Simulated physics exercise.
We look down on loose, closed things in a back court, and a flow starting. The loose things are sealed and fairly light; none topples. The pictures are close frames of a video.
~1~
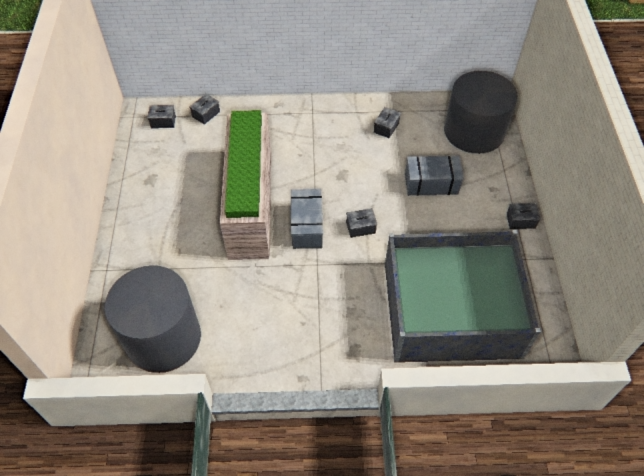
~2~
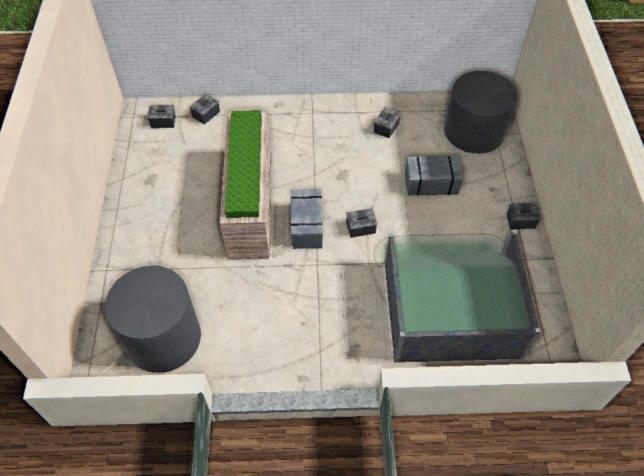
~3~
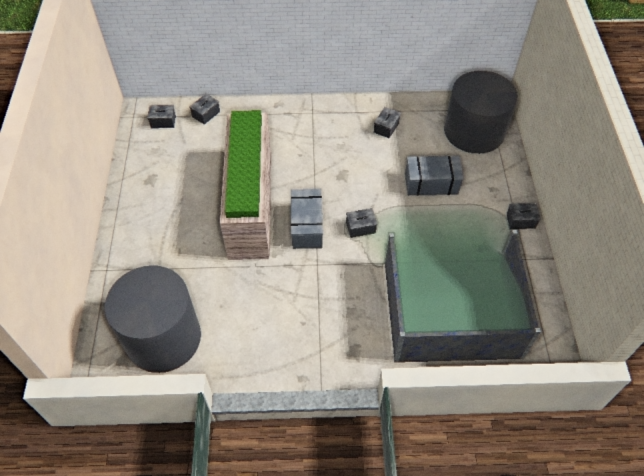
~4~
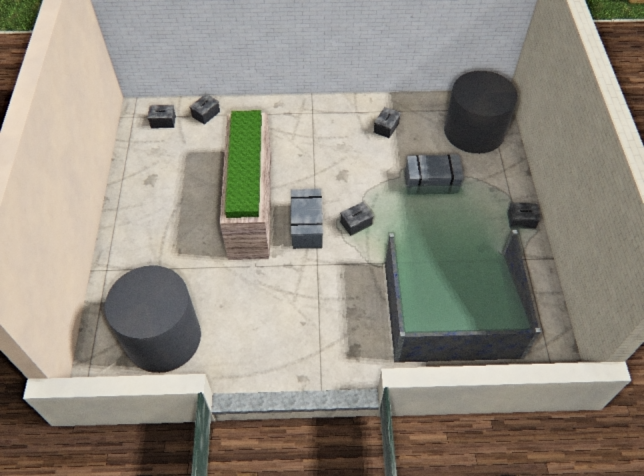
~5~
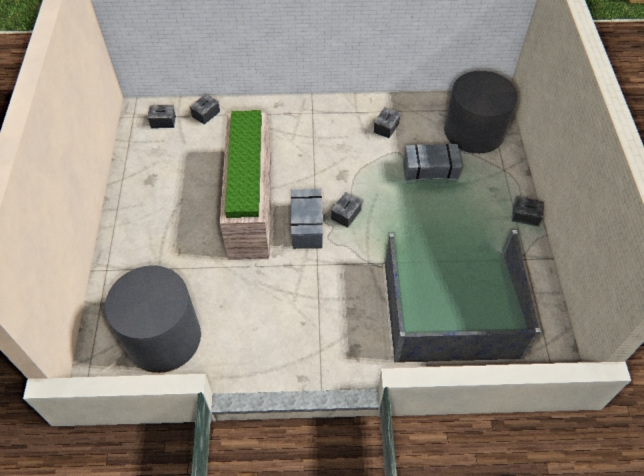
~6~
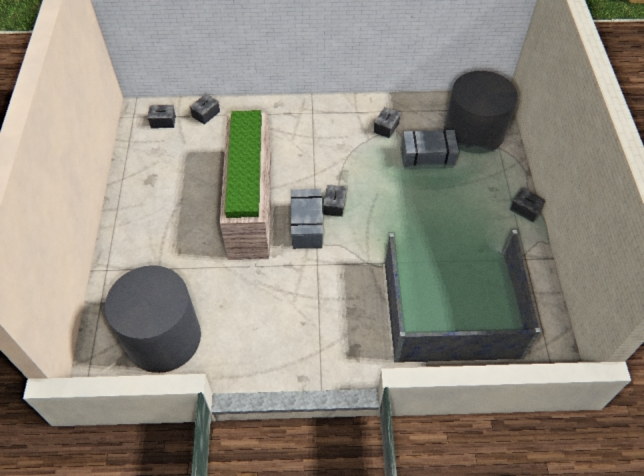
Greenish water spreads from a dark-walled tank at the lower right of a pale paved court, seen from above by a still camera. Dark small boxes, a banded grey block and round dark drums stand around a brick planter topped with bright green. The tank's back side opens, water fans out toward the rear, and two small boxes and the block beyond shift slightly.
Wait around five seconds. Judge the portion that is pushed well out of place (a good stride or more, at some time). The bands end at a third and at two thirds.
Share: Two thirds or above.
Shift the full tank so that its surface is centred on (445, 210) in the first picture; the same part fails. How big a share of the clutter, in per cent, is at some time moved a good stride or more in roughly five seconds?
Close to 70 %.
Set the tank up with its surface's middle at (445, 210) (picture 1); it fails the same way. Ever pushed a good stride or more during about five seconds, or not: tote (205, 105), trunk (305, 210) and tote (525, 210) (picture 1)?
In that order: That far or more, no, pushed that far.
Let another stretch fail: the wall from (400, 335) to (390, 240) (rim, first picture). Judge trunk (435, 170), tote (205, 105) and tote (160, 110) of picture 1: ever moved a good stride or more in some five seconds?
One after the other: Not that far, swept aside, yes.
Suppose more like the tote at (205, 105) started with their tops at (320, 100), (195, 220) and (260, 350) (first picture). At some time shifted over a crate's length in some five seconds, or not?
One after the other: Yes, not that far, less than that.
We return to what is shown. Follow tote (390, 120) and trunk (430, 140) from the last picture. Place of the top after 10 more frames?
Near (357, 76) and (390, 85).
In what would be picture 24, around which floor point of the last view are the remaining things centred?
Around (265, 151).
A moment on, 3 of 7 are well off their spots; 1 afloat.
Next, 4 of 7 are well off their spots; 3 afloat.
Later, 6 of 7 are well off their spots; 5 afloat.
In the end, 5 of 7 are well off their spots, and 6 have been at some point; 5 afloat.
